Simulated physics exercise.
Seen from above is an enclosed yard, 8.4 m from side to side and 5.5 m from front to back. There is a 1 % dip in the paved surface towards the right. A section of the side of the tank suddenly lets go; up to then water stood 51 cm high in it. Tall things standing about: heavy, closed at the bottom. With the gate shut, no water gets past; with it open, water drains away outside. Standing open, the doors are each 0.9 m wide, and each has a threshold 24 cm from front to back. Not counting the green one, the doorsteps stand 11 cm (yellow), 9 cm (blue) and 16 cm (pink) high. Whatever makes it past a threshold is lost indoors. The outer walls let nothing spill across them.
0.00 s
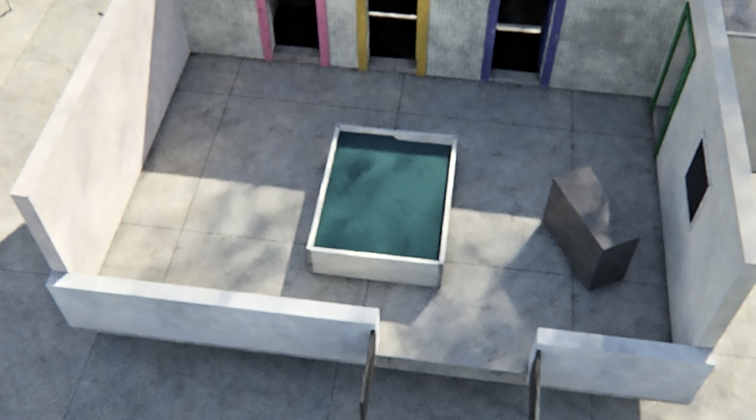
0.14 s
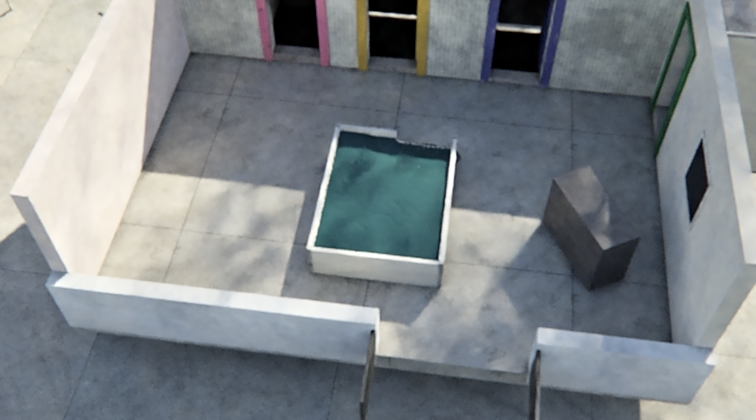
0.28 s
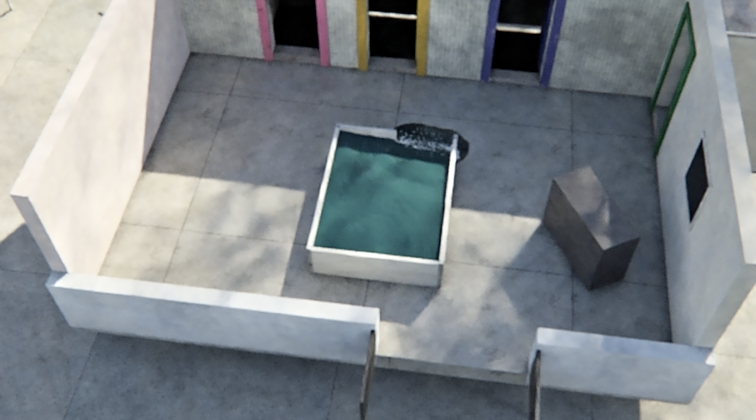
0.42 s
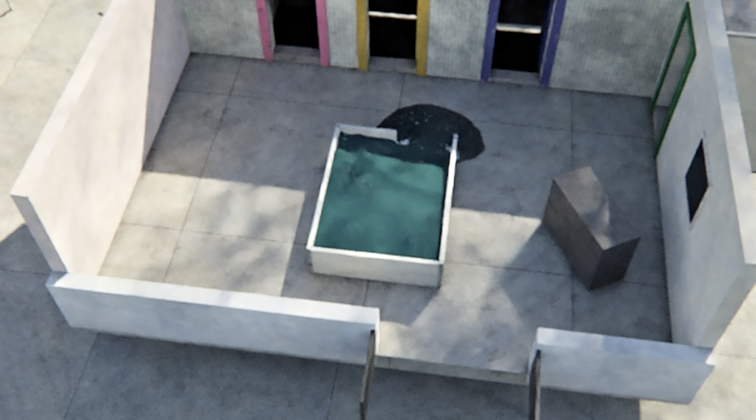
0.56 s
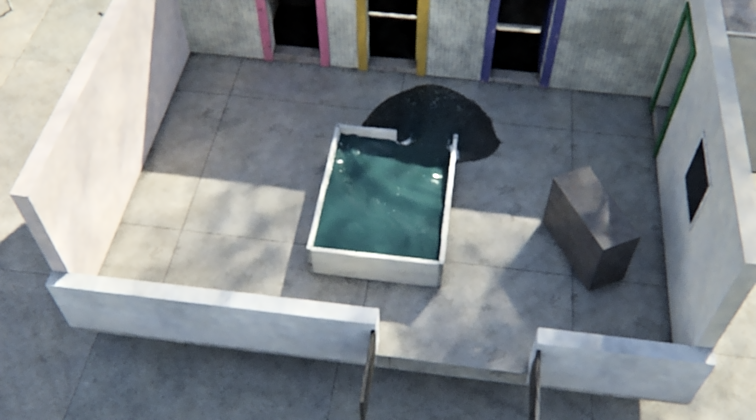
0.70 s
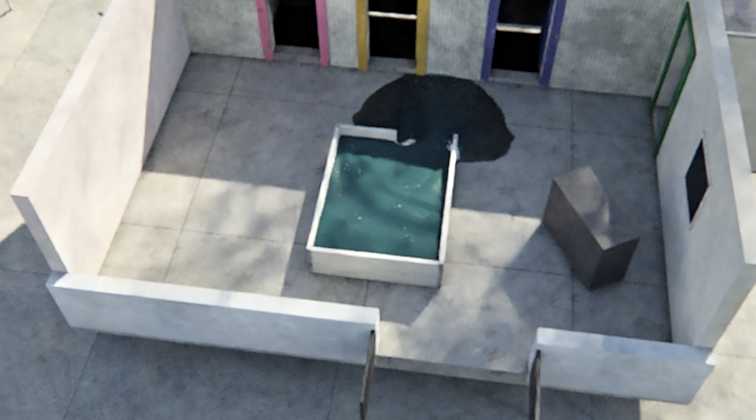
In an enclosed paved yard seen from above, part of the far side of a white-walled tank of green water opens, and water pours through the gap, spreading across the floor behind it in a widening dark patch.
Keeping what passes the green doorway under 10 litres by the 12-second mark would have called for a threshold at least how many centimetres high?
It would have called for about 17 cm.
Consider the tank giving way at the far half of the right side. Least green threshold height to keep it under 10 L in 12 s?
In that case you'd want it roughly 23 cm high.
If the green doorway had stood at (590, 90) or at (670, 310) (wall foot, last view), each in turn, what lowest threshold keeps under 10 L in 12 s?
In turn: About 9.0 cm, about 7.0 cm.
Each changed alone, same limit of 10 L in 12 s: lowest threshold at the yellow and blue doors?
You'd want some 19 cm at yellow and some 17 cm at blue.
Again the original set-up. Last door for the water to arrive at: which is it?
Answer: Green.
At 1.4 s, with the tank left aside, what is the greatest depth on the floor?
Roughly 30 cm.
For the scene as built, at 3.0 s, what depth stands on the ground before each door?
Centimetres: Yellow = 19, blue = 17, pink = 5, green = 19.
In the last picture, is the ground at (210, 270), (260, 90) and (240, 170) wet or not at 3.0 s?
1: Unwetted; 2: Awash; 3: Unwetted.
After 1.4 s water covers 15 % of the floor, deepest (30 cm) near (432, 153); it has not reached the green door.
After 3.0 s water covers 25 % of the floor, deepest (24 cm) near (646, 107); 19 cm at the green door, 0 litres in over its 18 cm threshold.
After 12.0 s water covers 95 % of the floor, deepest (10 cm) near (647, 114); 10 cm at the green door, 7 litres in over its 18 cm threshold.
At the green door as built, the water arrived by 2.5 s and peaked near 20 cm at 3.6 s.
With a threshold of 14 cm, 34 litres would have come in within the 12 s; with 22 cm, 0 litres. So under 10 litres takes about 17 cm.
